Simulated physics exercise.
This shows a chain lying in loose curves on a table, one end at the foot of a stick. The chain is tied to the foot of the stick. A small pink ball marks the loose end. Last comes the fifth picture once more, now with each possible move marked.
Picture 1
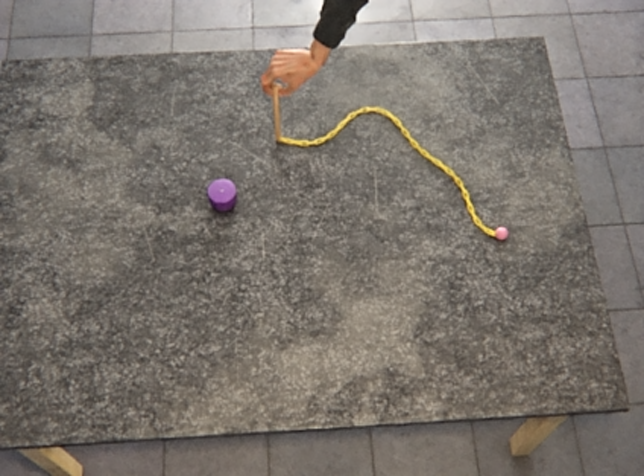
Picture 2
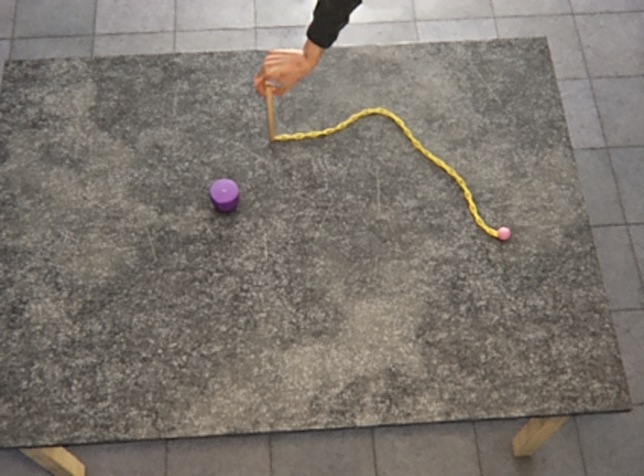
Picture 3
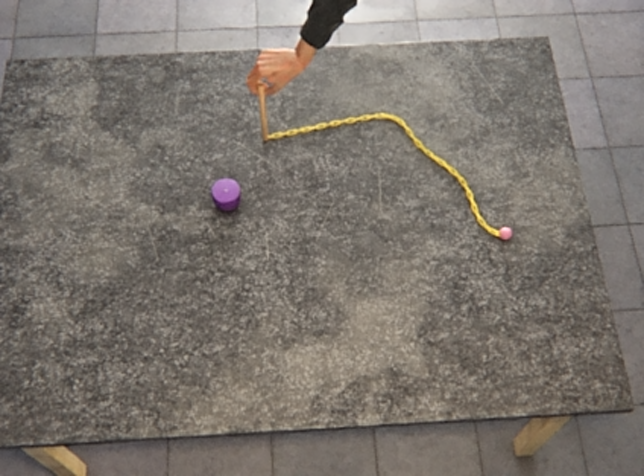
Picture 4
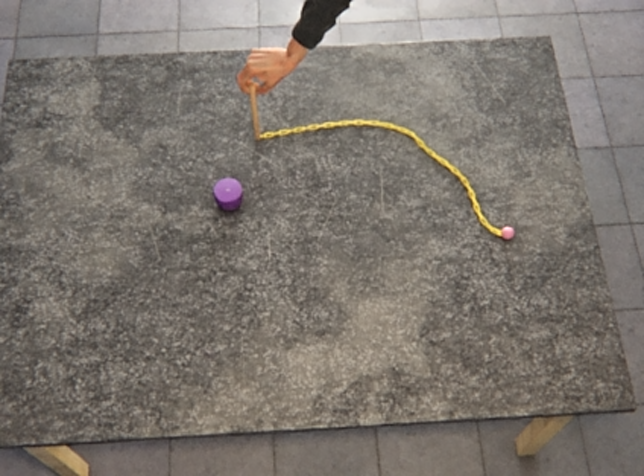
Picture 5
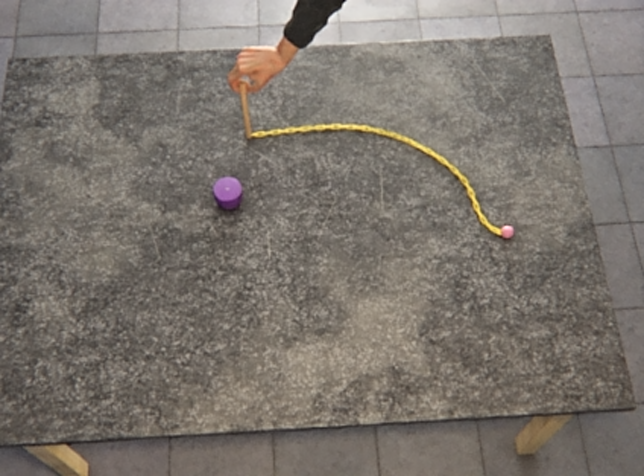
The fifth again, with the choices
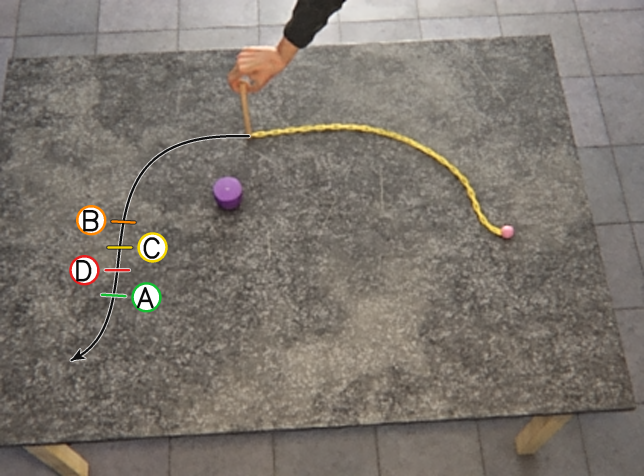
A yellow chain tied to the foot of a stick lies in loose curves on a gray table, near a purple tin. A hand draws the stick leftward, and the chain's wavy bends flatten into one broad arc, while the pink-tipped free end at right stays almost in place.
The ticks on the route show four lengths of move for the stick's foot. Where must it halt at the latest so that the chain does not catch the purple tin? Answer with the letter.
It can go as far as B.
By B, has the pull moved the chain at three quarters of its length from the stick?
Yes.
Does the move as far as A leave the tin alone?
No.
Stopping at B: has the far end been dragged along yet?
Yes.
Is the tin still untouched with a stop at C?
No.
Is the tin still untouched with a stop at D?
No.
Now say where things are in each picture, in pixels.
The first picture shows purple tin (223, 195); free end (502, 234).
The second picture shows purple tin (225, 195); free end (504, 234).
The third picture shows purple tin (227, 195); free end (506, 234).
The fourth picture shows purple tin (229, 194); free end (508, 233).
The fifth picture shows purple tin (228, 193); free end (507, 232).
On the copy, A at (114, 295); B at (124, 222); C at (120, 247); D at (117, 270); the route from (249, 136) via (126, 210) to (71, 360).
On B. First, foot of the stick (189, 142), middle of the chain (344, 155), free end (483, 212).
Then, foot of the stick (140, 177), middle of the chain (297, 160), free end (447, 190).
Finally, foot of the stick (124, 222), middle of the chain (275, 170), free end (427, 183); nothing has been touched.
By contrast, A brings the chain against the tin; C brings the chain against the tin; D brings the chain against the tin.
